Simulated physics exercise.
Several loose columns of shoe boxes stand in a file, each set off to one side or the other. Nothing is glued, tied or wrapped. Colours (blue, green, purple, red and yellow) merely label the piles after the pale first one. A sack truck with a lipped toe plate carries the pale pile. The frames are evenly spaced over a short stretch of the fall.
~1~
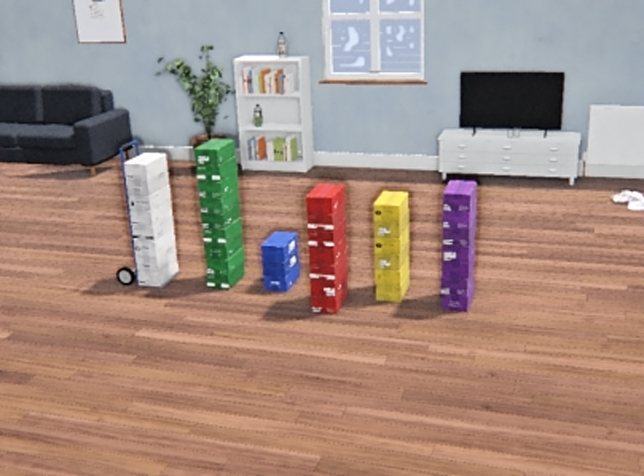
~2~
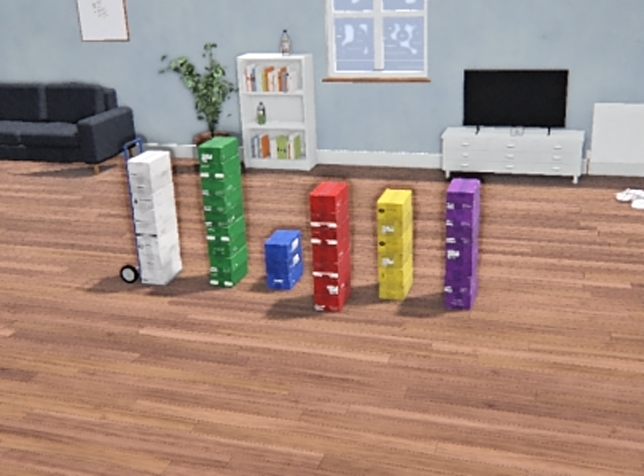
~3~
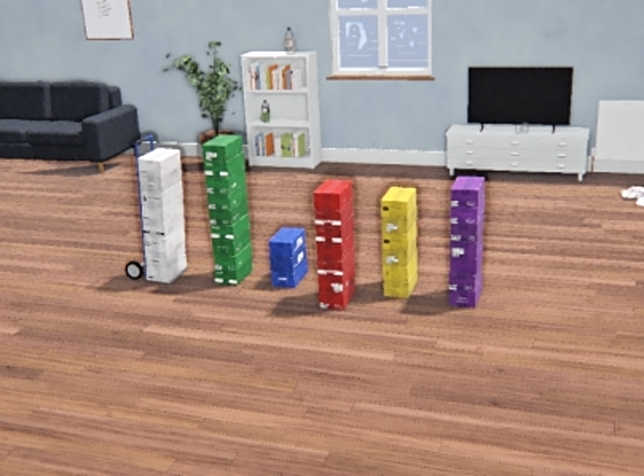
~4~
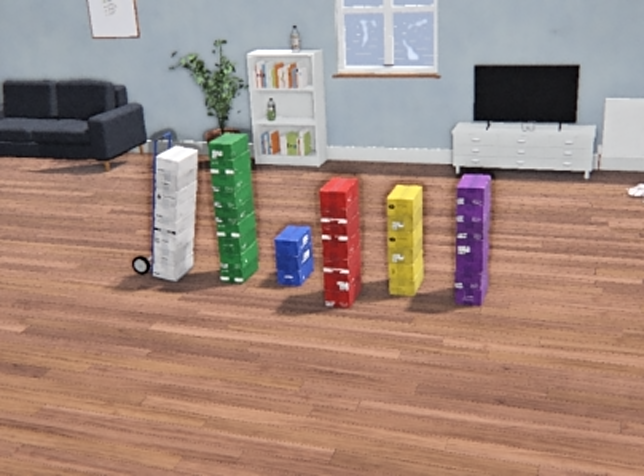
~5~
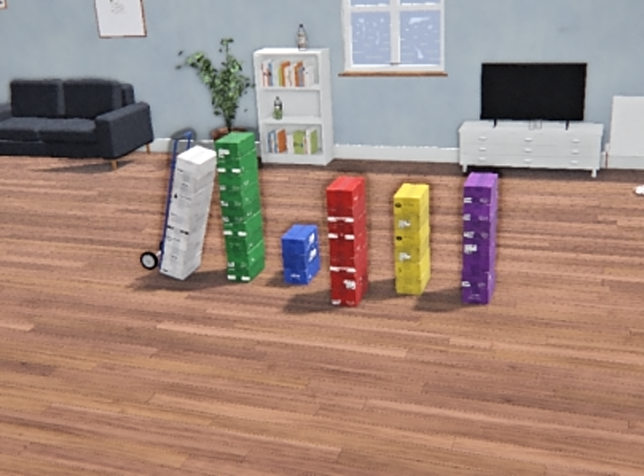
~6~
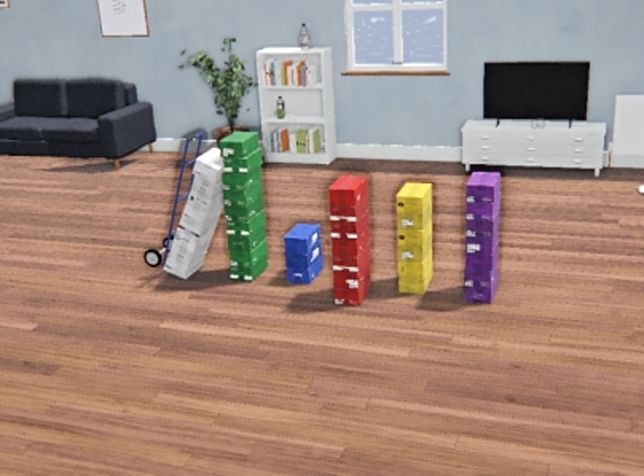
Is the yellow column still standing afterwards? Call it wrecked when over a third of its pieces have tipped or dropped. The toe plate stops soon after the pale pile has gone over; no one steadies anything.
The yellow pile is left standing.
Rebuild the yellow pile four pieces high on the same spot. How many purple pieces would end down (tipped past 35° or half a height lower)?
The counts are purple 0.
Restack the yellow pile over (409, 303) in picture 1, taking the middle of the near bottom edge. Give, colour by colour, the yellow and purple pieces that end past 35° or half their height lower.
By colour: Yellow 0, purple 0.
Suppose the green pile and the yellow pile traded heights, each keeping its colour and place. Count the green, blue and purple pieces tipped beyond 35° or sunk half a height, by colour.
By colour: Green 6, blue 2, purple 0.
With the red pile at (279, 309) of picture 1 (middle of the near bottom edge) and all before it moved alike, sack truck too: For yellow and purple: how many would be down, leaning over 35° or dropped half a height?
By colour: Yellow 0, purple 0.
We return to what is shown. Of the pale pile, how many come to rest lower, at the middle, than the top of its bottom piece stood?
It comes to 3.
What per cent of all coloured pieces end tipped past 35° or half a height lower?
Some 35 per cent of them.
Soon, 6 of the pale pile down; none of the 6 yellow boxes down (0 of 32 in all colours); top yellow box unmoved; top green box tipped a little.
A while on, 8 of the pale pile down; none of the 6 yellow boxes down (2 of 32 in all colours); top yellow box unmoved; top green box tipped clearly, half its height lower.
Towards the end, 8 of the pale pile down; none of the 6 yellow boxes down (9 of 32 in all colours); top yellow box unmoved; top green box tipped steeply, some three heights lower.
Then, 8 of the pale pile down; none of the 6 yellow boxes down (11 of 32 in all colours); top yellow box displaced a little; top red box on its side.
Finally, 8 of the pale pile down; none of the 6 yellow boxes down (11 of 32 in all colours); top yellow box displaced a little; top blue box tipped a little. Seen by the last camera, middles, top yellow box near (418, 198), top blue box near (326, 241).
